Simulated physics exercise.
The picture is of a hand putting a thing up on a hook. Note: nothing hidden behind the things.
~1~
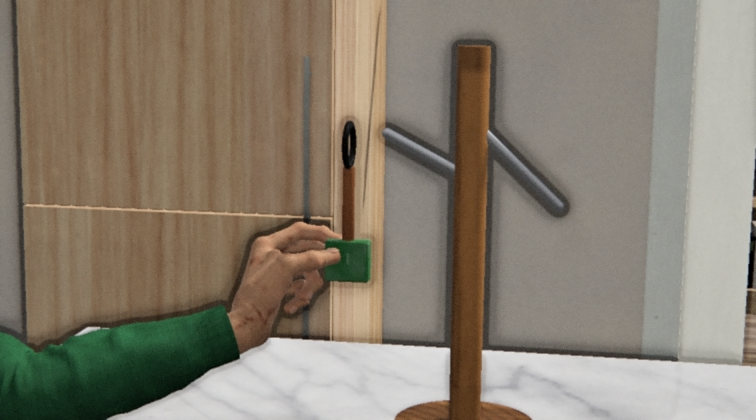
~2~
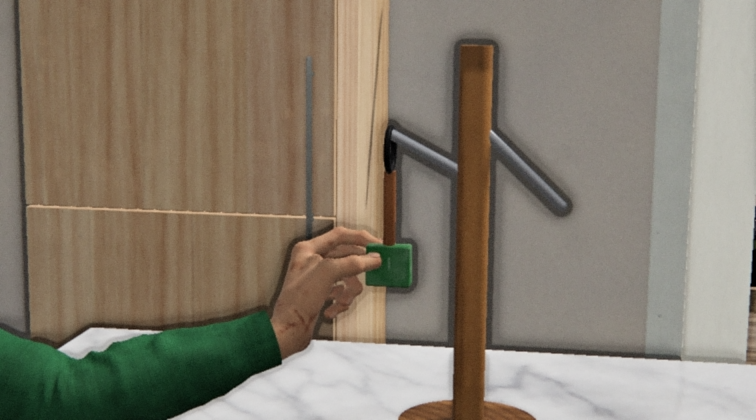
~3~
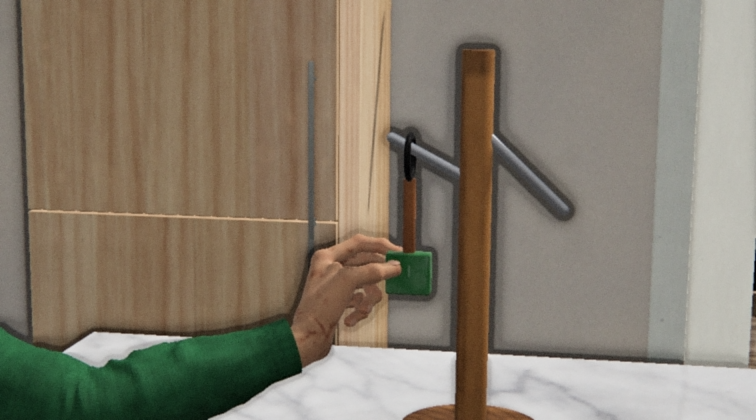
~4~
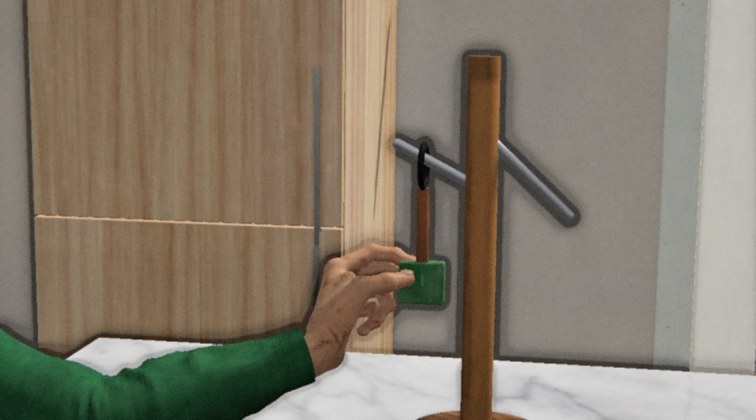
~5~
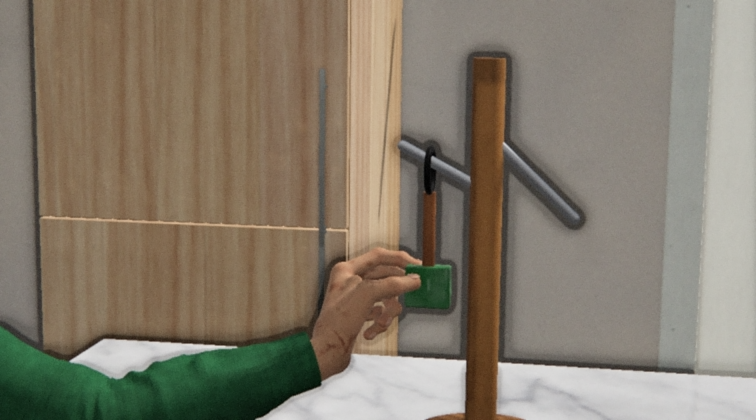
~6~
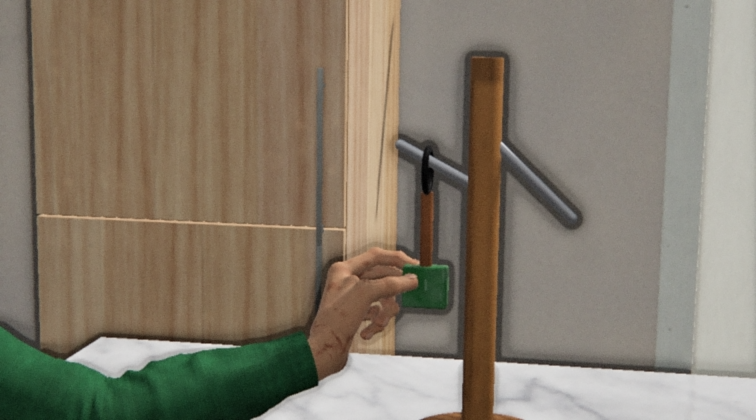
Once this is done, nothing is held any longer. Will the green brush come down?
It ends up suspended.
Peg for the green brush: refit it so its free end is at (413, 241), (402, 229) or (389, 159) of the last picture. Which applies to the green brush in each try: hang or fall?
Well, one by one it comes free, comes free, and holds fast.
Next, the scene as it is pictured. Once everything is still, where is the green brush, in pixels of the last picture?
(450, 246).
Then, 0.10 s later than the last frame, green brush moving near (430, 231).
Then, 0.16 s later than the last frame, green brush tilted by 11° near (439, 241).
Then, 0.22 s later than the last frame, green brush tilted by 11° near (447, 245).
When it is over, the green brush stays on its peg, near (450, 246).
